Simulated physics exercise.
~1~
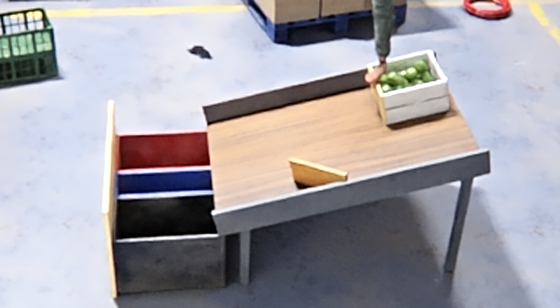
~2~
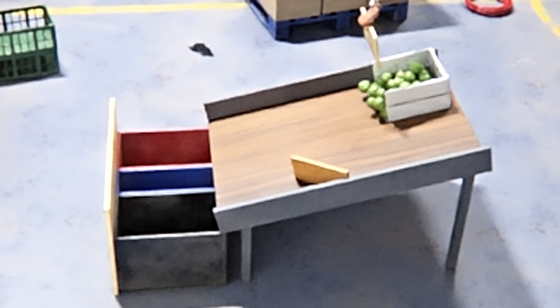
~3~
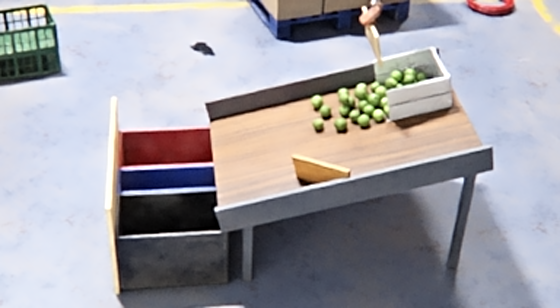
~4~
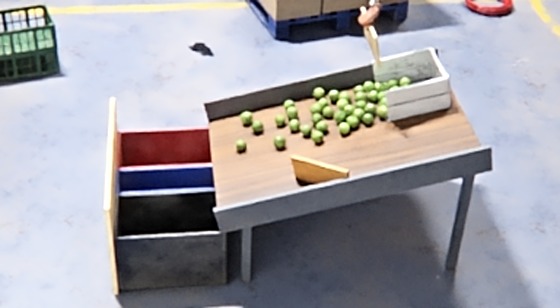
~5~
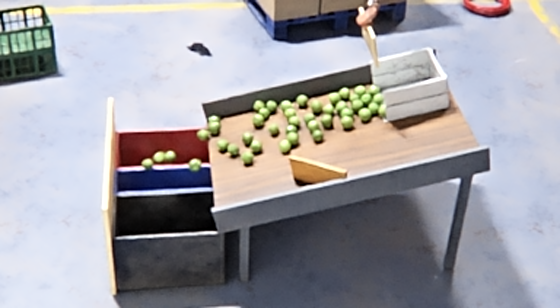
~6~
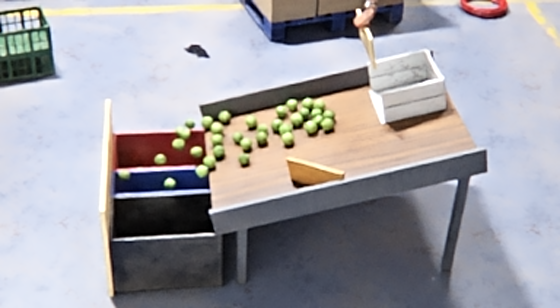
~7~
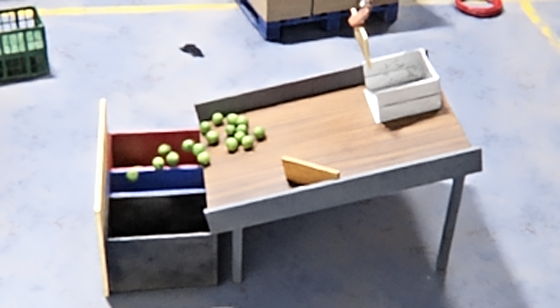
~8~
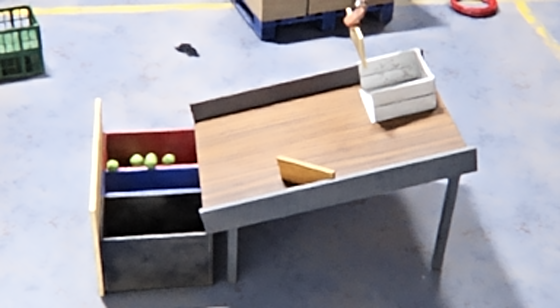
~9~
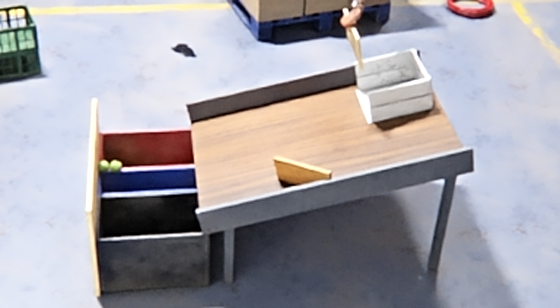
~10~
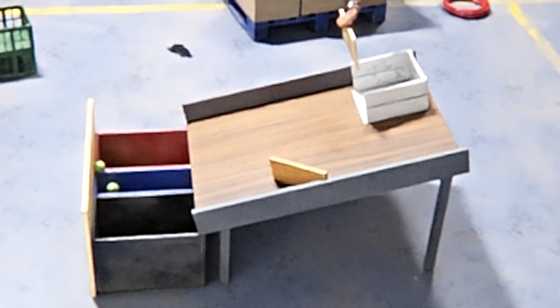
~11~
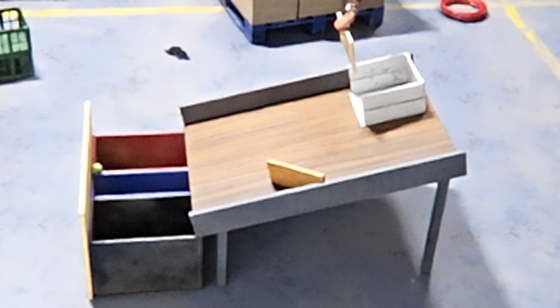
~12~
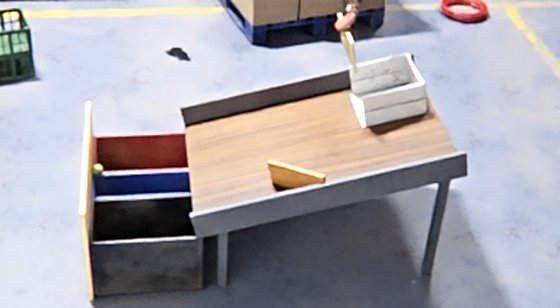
Green apples rolling left down a sloping table from a white pen as its gate lifts, dropping into red and blue bins.
